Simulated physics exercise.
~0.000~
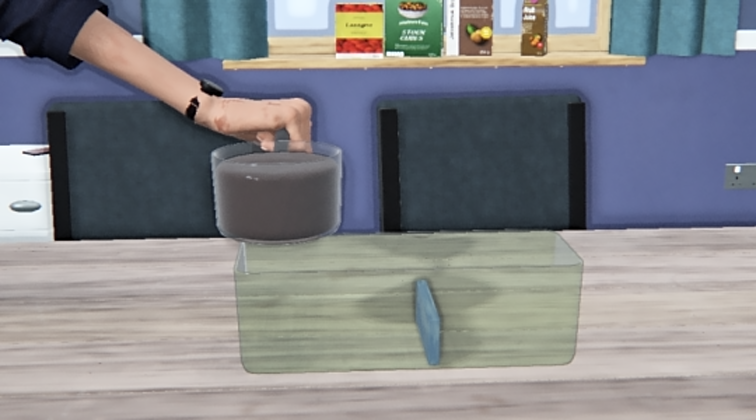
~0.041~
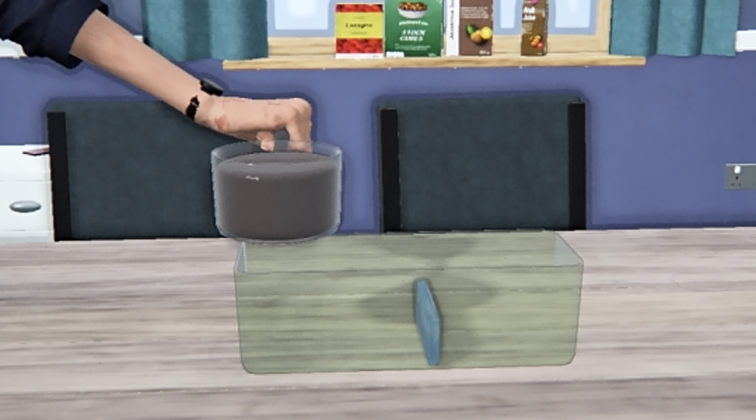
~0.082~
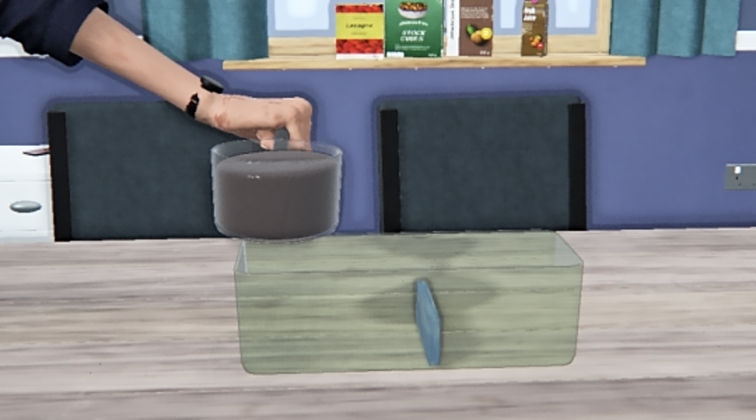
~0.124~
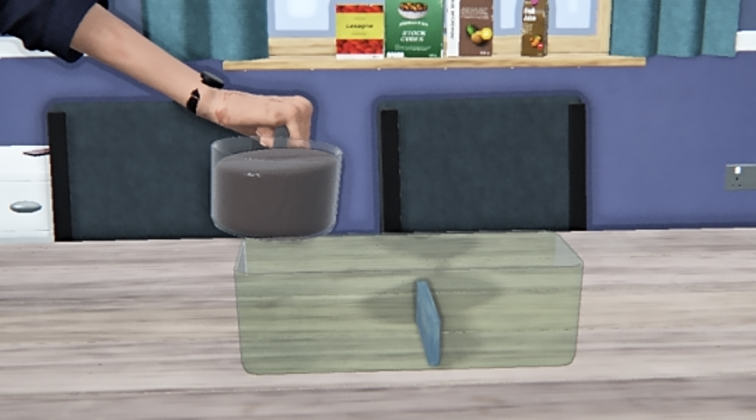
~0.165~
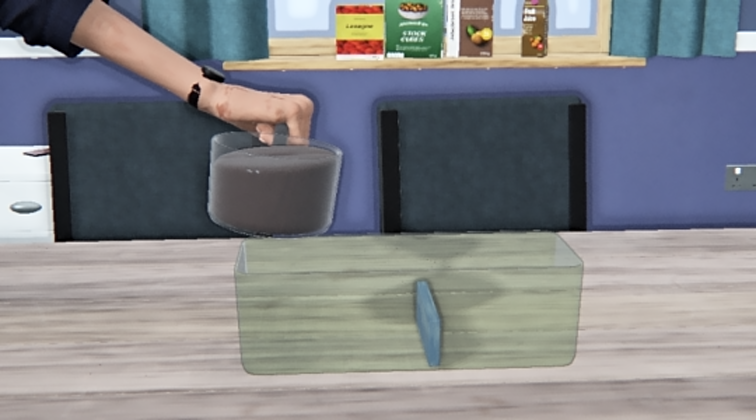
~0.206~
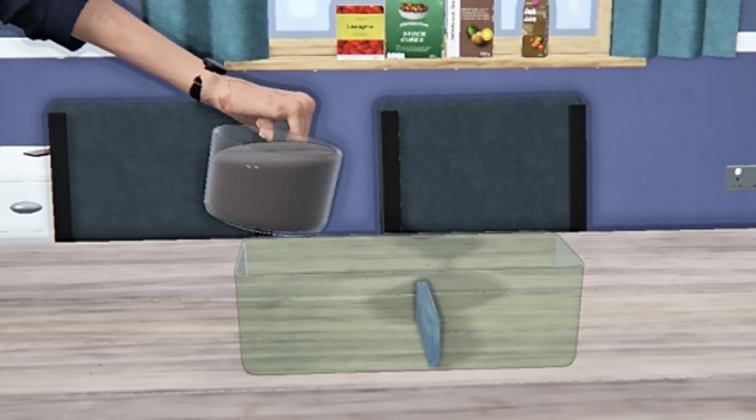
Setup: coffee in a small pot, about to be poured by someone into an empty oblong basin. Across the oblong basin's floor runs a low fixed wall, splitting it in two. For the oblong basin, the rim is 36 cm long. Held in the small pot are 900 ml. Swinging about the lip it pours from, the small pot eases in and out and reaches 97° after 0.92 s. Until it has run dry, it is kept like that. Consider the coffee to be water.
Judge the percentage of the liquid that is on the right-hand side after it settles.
My estimate is 72 %.
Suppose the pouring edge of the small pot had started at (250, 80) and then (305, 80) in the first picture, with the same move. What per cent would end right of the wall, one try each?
5 then 55 %.
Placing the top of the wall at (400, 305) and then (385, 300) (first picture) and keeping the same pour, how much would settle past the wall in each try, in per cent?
Roughly 90 per cent, then 95 per cent.
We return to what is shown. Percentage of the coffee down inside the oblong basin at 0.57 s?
Around 4 percent.
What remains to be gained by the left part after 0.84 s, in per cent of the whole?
It comes to near 16 per cent.
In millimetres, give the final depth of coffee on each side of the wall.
I'd expect close to 10 mm on the left and close to 34 mm on the right.
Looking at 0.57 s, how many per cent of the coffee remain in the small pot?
Some 70 % of it is still there.
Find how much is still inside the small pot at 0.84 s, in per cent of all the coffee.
Remaining share: Approx. 16 %.
Then, 0.57 s in, the tilt is 66° and 70 per cent is still to pour, 4 is left of the wall and 0 right of it.
Then, 0.84 s in, the tilt is 95° and 17 per cent is still to pour, 11 is left of the wall and 46 right of it.
Then, 1.12 s in, the tilt is 97° and 3 per cent is still to pour, 21 is left of the wall and 71 right of it.
Then, 1.42 s in, the tilt is 97° and 0 per cent is still to pour, 26 is left of the wall and 72 right of it.
Finally, 27 per cent lies left of the wall, 72 right of it and 1 outside.
